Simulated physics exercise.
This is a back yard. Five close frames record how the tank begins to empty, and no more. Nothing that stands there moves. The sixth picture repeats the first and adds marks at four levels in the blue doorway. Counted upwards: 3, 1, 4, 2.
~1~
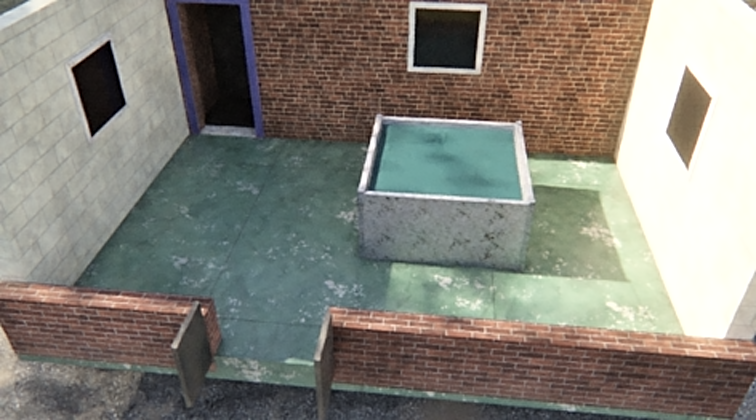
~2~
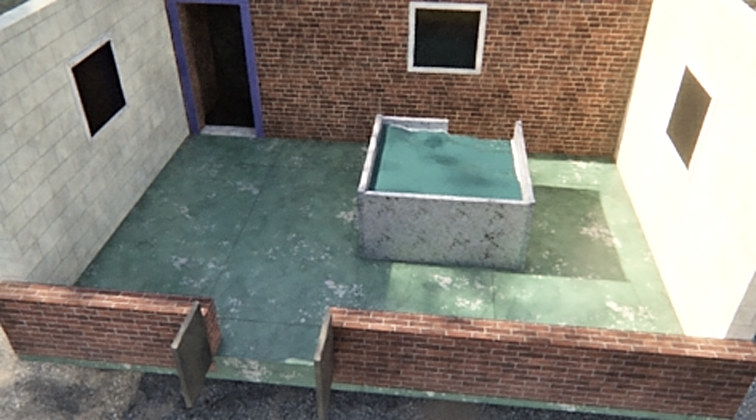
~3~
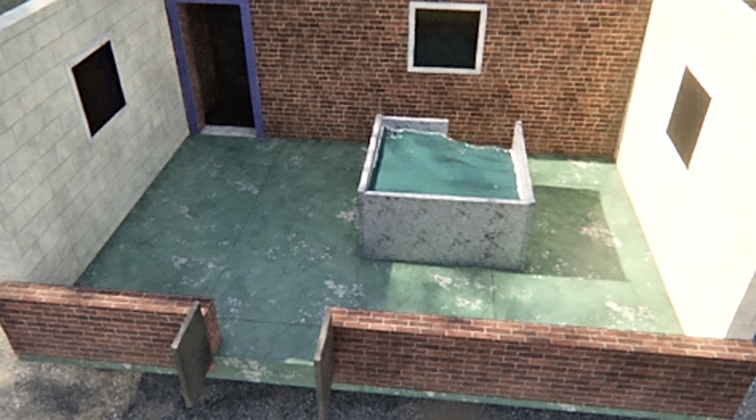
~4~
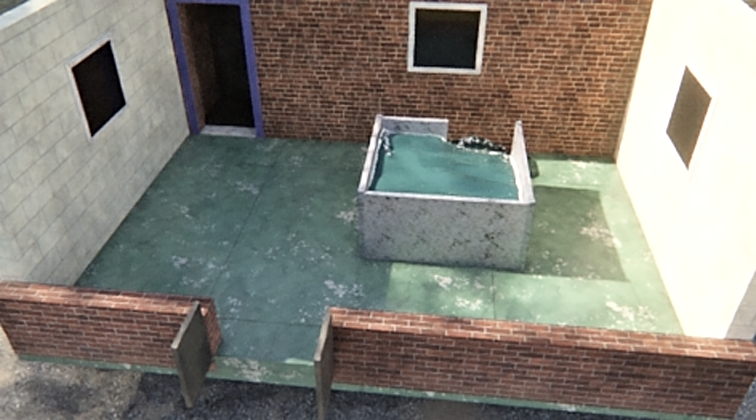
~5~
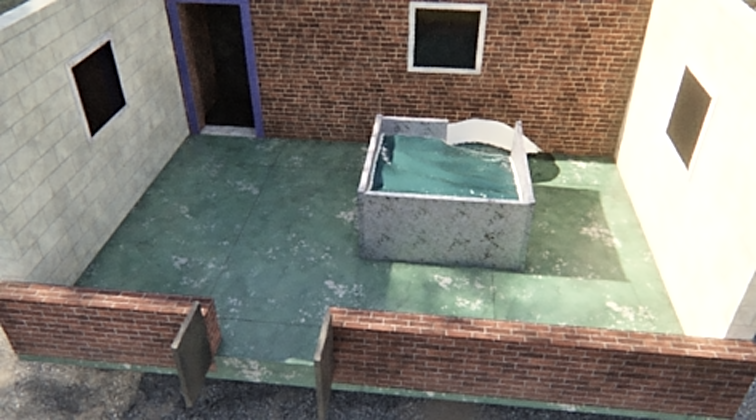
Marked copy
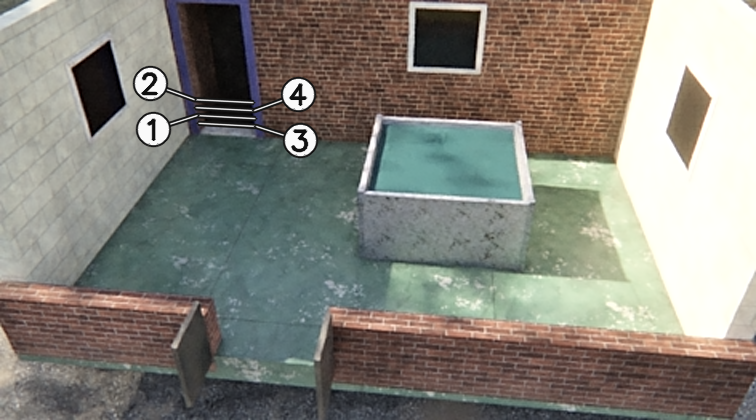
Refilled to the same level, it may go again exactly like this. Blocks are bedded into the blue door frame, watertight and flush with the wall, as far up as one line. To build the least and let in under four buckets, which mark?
Use line 3.
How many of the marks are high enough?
All of the four.
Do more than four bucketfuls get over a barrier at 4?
No, that is safe.
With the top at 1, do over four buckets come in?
No, that is safe.
In white, 1 at (226, 117); 2 at (223, 101); 3 at (227, 124); 4 at (224, 109); from the bottom up 3, 1, 4, 2.
With 1, nothing gets over.
With 2, nothing gets over.
With 3, a splash gets over, under a bucket.
With 4, nothing gets over.
